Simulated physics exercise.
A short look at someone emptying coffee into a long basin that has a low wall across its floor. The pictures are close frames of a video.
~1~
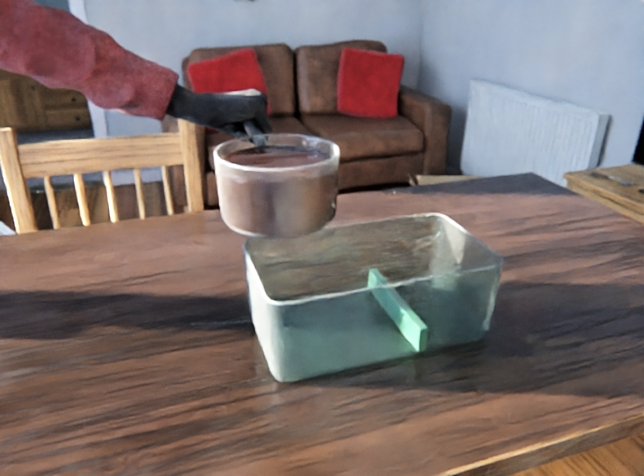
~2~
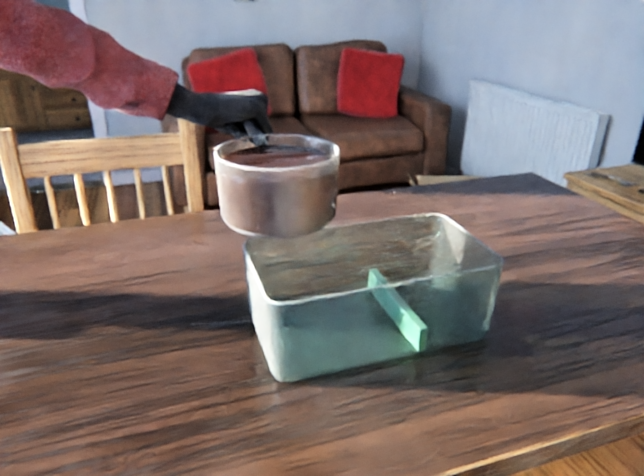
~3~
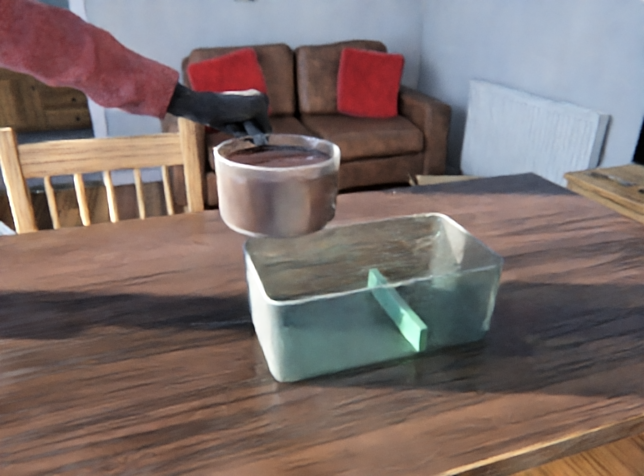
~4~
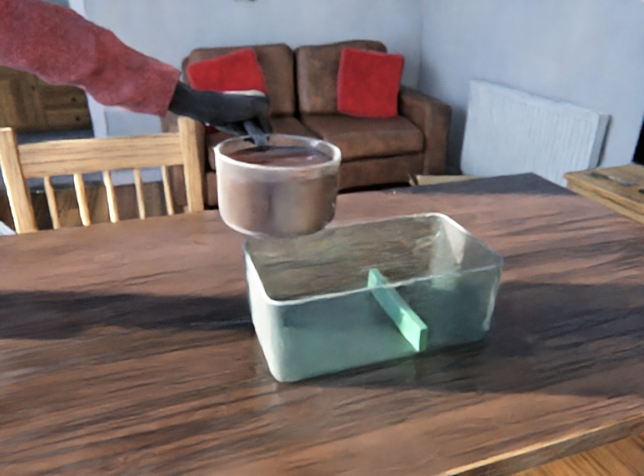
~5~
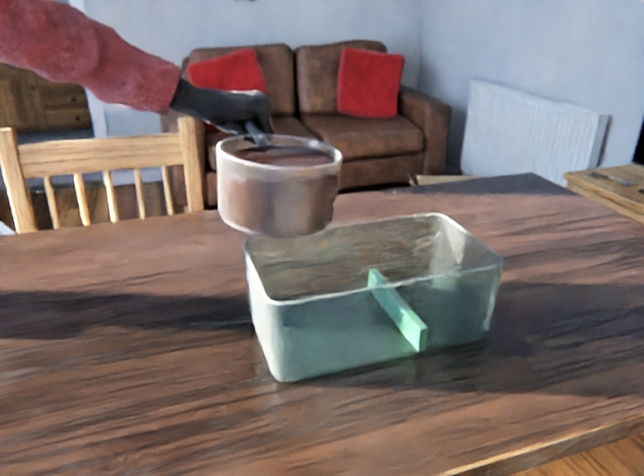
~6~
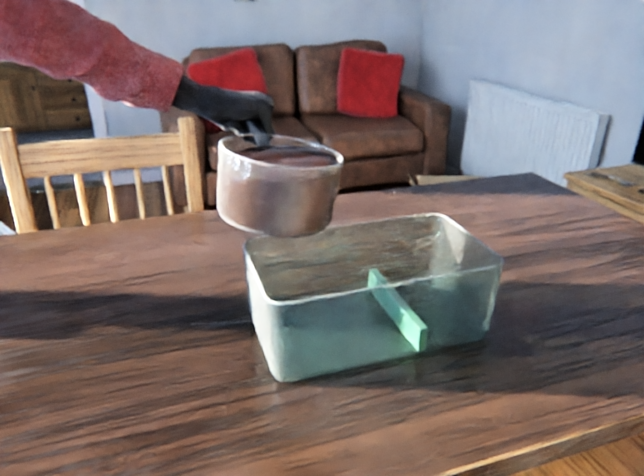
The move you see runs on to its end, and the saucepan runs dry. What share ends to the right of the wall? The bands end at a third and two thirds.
In the end under a third is right of the wall.
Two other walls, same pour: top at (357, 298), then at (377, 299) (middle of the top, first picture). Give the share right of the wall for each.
Roughly 80 per cent, and 55 per cent.
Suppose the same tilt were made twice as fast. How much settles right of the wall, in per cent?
Some 15 per cent.
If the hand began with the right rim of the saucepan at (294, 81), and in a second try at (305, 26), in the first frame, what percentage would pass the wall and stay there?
First some 5, then 20 per cent.
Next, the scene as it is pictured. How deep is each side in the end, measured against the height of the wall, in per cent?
Some 60 per cent left and 30 right.
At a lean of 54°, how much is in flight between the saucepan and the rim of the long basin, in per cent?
Close to 20 per cent.
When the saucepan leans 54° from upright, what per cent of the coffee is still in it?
Some 70 per cent.
A moment on, the tilt is 54° and 69 per cent is still to pour, 11 is left of the wall and 0 right of it.
Next, the tilt is 86° and 20 per cent is still to pour, 51 is left of the wall and 20 right of it.
Then the tilt is 95° and 3 per cent is still to pour, 73 is left of the wall and 22 right of it.
Later the tilt is 95° and 0 per cent is still to pour, 77 is left of the wall and 22 right of it.
At rest 78 per cent lies left of the wall, 22 right of it and 0 outside.
